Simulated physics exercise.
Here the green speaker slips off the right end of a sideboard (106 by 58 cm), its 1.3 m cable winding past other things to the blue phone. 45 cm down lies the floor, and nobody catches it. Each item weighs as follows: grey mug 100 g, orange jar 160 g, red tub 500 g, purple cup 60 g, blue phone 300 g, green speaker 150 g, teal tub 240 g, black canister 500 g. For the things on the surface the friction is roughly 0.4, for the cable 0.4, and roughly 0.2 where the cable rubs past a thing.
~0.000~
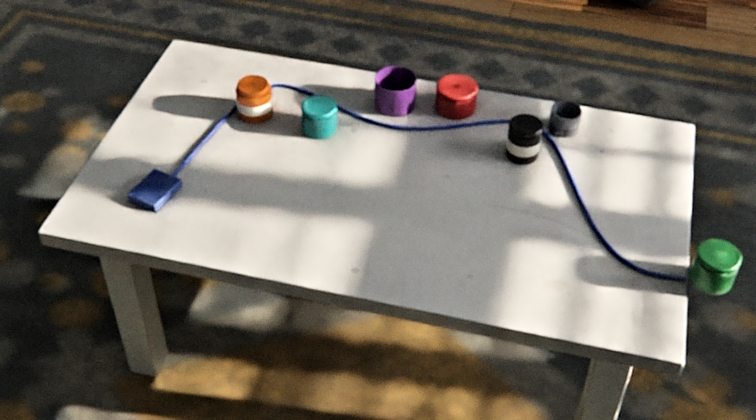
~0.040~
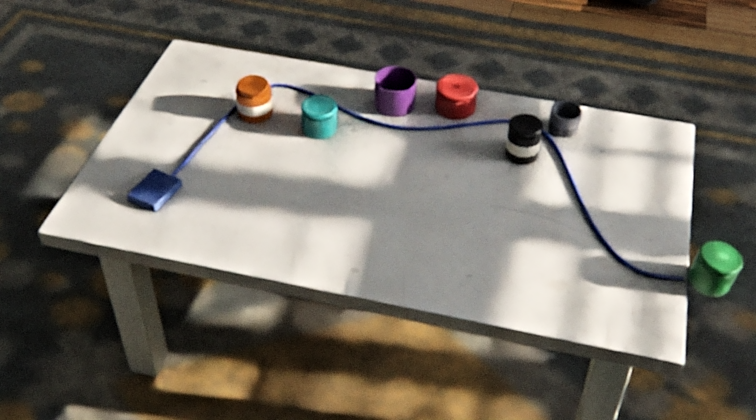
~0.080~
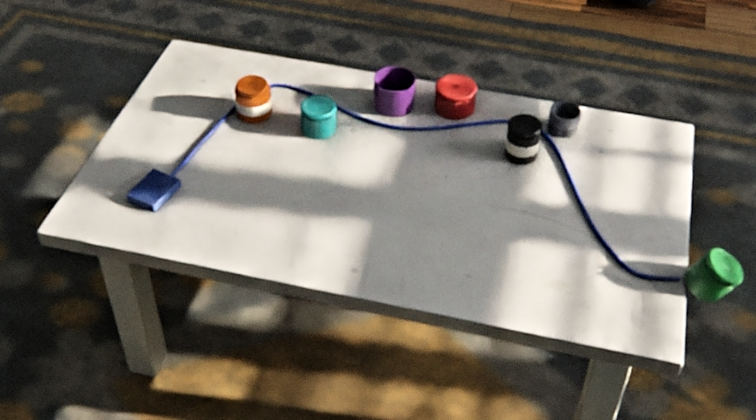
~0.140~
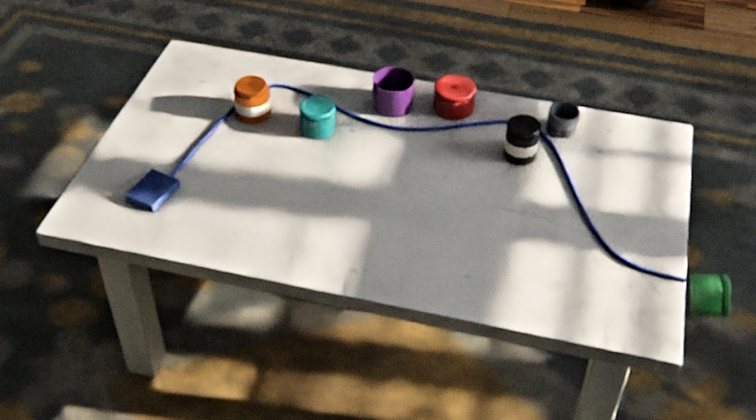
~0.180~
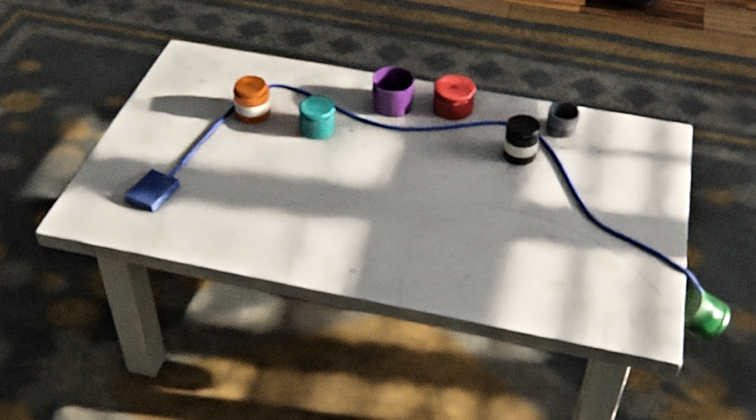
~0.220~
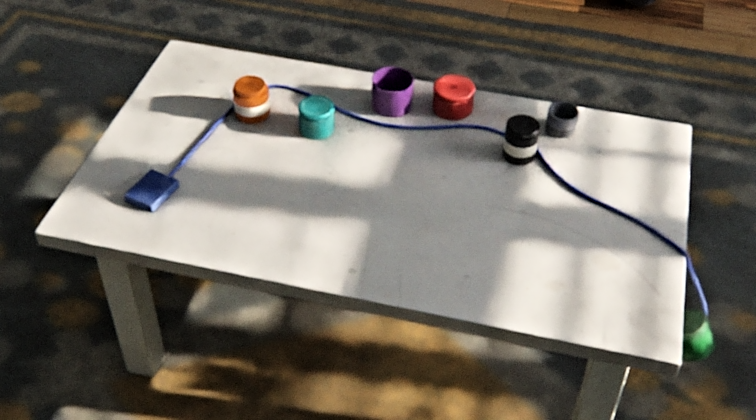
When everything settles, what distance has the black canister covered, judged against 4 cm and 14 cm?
The way it looks, its move will be next to nothing.
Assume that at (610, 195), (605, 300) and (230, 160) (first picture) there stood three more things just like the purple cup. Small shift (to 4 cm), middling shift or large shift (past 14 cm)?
In turn: Middling, small, small.
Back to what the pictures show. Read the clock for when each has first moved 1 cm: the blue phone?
Blue phone: 1.00 s.
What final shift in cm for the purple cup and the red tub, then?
The purple cup ends up 0 cm from where it began, and the red tub 0 cm.
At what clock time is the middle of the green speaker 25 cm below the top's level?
That comes at 0.32 seconds.
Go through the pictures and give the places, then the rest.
The first picture shows black canister (526, 124); cable runs through (613, 251) (559, 152) (437, 128) (213, 131).
The second picture shows green speaker (720, 256); cable runs through (612, 251) (437, 128) (213, 130).
The third picture shows green speaker (714, 276); cable runs through (611, 252) (436, 128) (213, 131).
The fourth picture shows green speaker (709, 296); cable runs through (612, 252) (435, 128) (211, 131).
The fifth picture shows green speaker (701, 314); cable runs through (641, 245) (435, 128) (211, 131).
The sixth picture shows black canister (523, 124); cable runs through (677, 247) (555, 173) (436, 127) (211, 131).
After 0.5 s, the cable's tail end at (168, 177); green speaker over the edge, orange jar 7 cm off its start.
After 0.7 s, the cable's tail end at (171, 176); green speaker over the edge, orange jar 8 cm off its start.
After 1.0 s, the cable's tail end at (172, 176); green speaker over the edge, orange jar 8 cm off its start at (270, 108), blue phone 1 cm off its start at (155, 184).
After 1.2 s, the cable's tail end at (174, 175); green speaker over the edge, orange jar 9 cm off its start, blue phone 1 cm off its start.
After 2.4 s, the cable's tail end at (174, 175); black canister 0 cm off its start at (523, 124), green speaker over the edge, orange jar 9 cm off its start at (271, 109), blue phone 1 cm off its start at (157, 183).
